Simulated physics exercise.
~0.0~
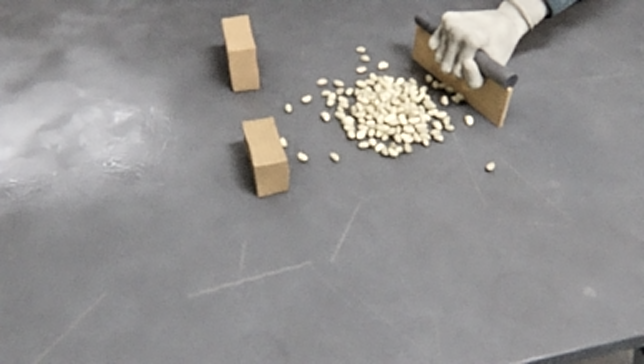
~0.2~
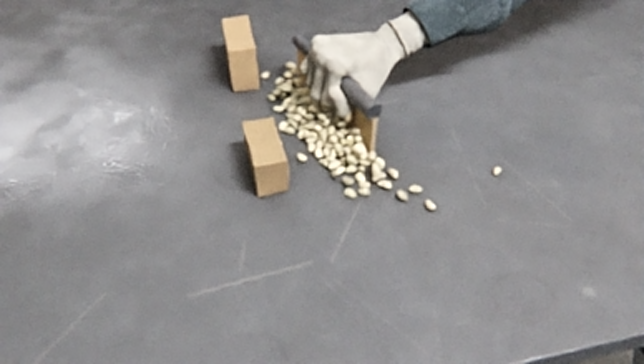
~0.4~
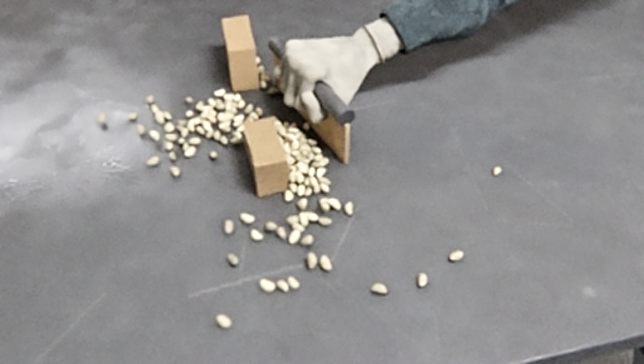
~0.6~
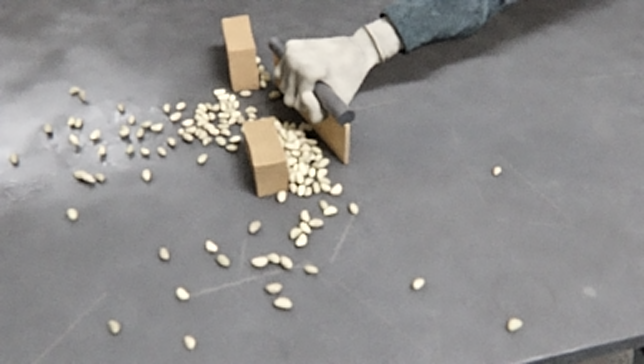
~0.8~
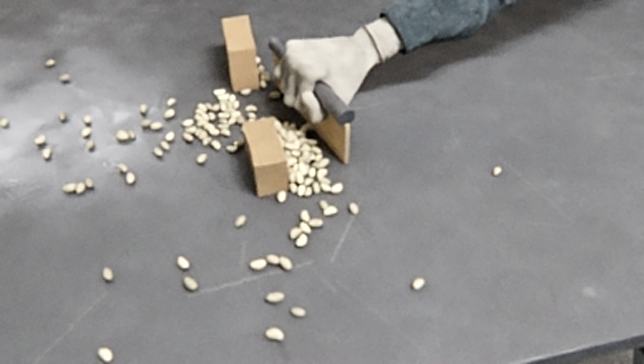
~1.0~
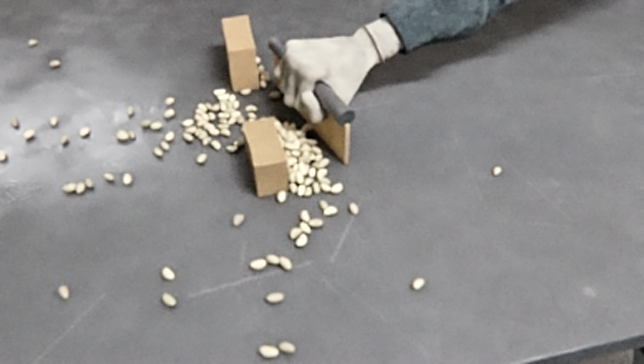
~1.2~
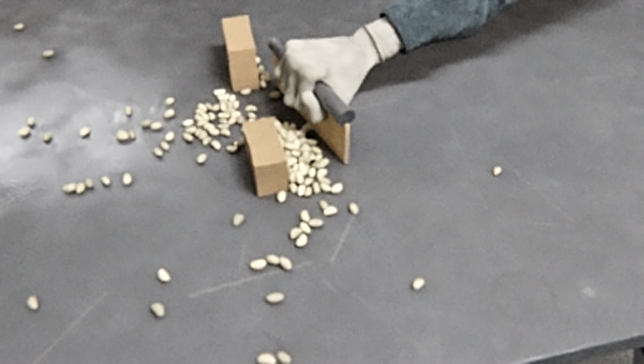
A gloved hand sweeping a pile of white beans left with a scraper against two blocks, some scattering through and around, then settling.
